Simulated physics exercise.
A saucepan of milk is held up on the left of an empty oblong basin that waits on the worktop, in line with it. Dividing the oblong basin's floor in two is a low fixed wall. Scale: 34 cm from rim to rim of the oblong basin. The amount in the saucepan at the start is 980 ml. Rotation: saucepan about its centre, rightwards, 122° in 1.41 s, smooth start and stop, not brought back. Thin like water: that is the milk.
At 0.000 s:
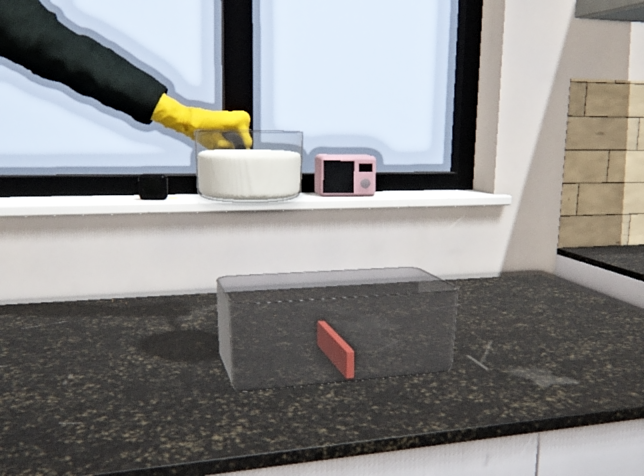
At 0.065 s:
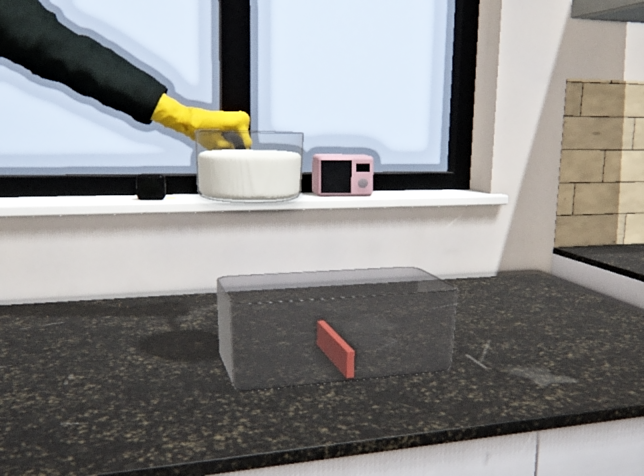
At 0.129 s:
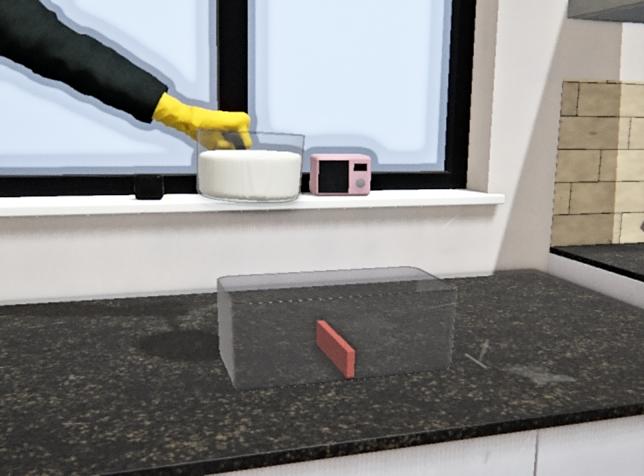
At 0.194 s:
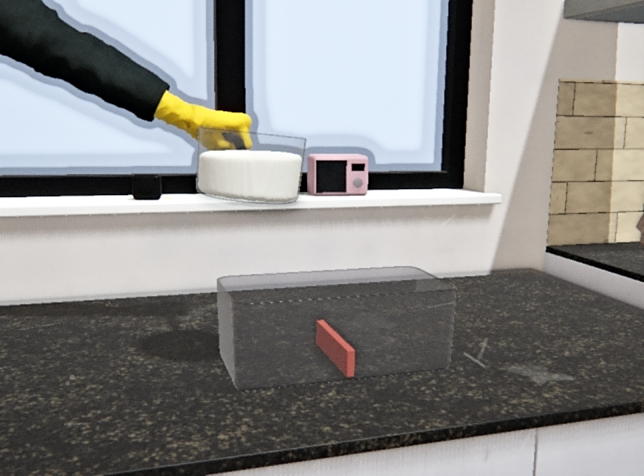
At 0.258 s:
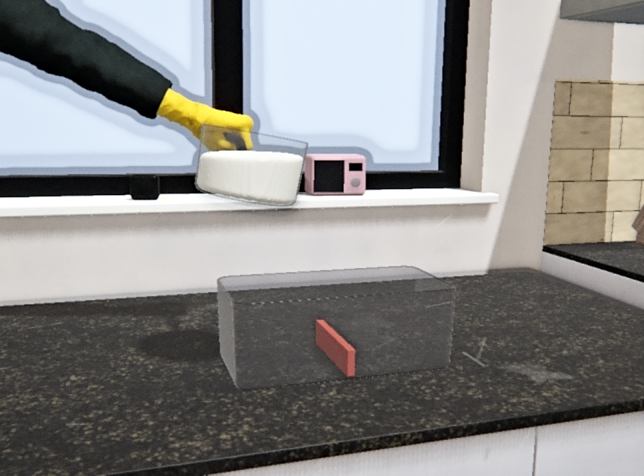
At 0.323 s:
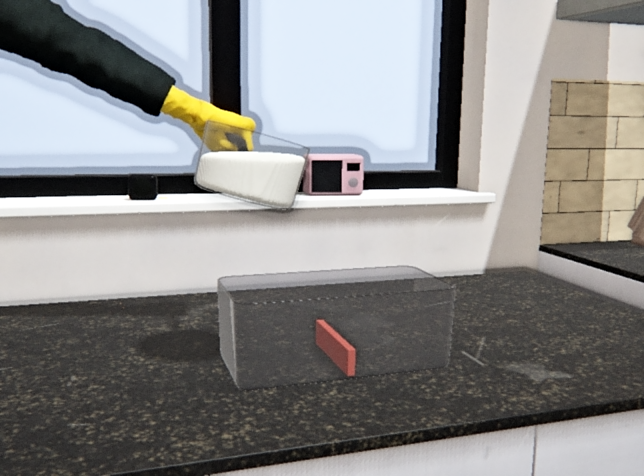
A yellow-gloved hand gradually tilting a clear saucepan of milk rightward beside a window, above an empty see-through basin on dark worktop.
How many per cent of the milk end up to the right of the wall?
About 65 per cent.
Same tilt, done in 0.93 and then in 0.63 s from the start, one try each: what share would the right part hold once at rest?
Result: 55 per cent, then 45 per cent.
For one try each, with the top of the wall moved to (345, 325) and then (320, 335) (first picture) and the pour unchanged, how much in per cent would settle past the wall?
50 in a hundred, followed by 80 in a hundred.
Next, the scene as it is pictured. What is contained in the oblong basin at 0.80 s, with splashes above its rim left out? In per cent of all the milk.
Roughly 8 per cent.
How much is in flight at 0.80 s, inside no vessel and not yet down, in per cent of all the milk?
I'd put it at about 32 percent.
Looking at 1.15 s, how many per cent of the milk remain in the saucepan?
I'd say some 7 per cent remains.
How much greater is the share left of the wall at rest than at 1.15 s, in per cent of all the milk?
18 %.
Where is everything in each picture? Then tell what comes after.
Tilt 0°; pouring edge (301, 133); surface from (198, 154) to (298, 154); the oblong basin's rim runs from (223, 291) to (438, 279); the wall's top is at (335, 336), in the first picture.
Tilt 1°; pouring edge (301, 134); surface from (198, 154) to (298, 154), in the second picture.
Tilt 3°; pouring edge (302, 136); surface from (199, 154) to (298, 155), in the third picture.
Tilt 6°; pouring edge (303, 140); surface from (200, 155) to (299, 156), in the fourth picture.
Tilt 10°; pouring edge (305, 144); surface from (200, 156) to (299, 156), in the fifth picture.
Tilt 15°; pouring edge (307, 150); surface from (200, 157) to (302, 157), in the sixth picture.
Then, 0.80 s in, the tilt is 74° and 60 per cent is still to pour, 1 is left of the wall and 7 right of it.
Then, 1.15 s in, the tilt is 112° and 7 per cent is still to pour, 17 is left of the wall and 64 right of it.
Then, 1.51 s in, the tilt is 122° and 0 per cent is still to pour, 34 is left of the wall and 65 right of it.
Then, 1.91 s in, the tilt is 122° and 0 per cent is still to pour, 34 is left of the wall and 65 right of it.
Finally, 34 per cent lies left of the wall, 65 right of it and 1 outside.
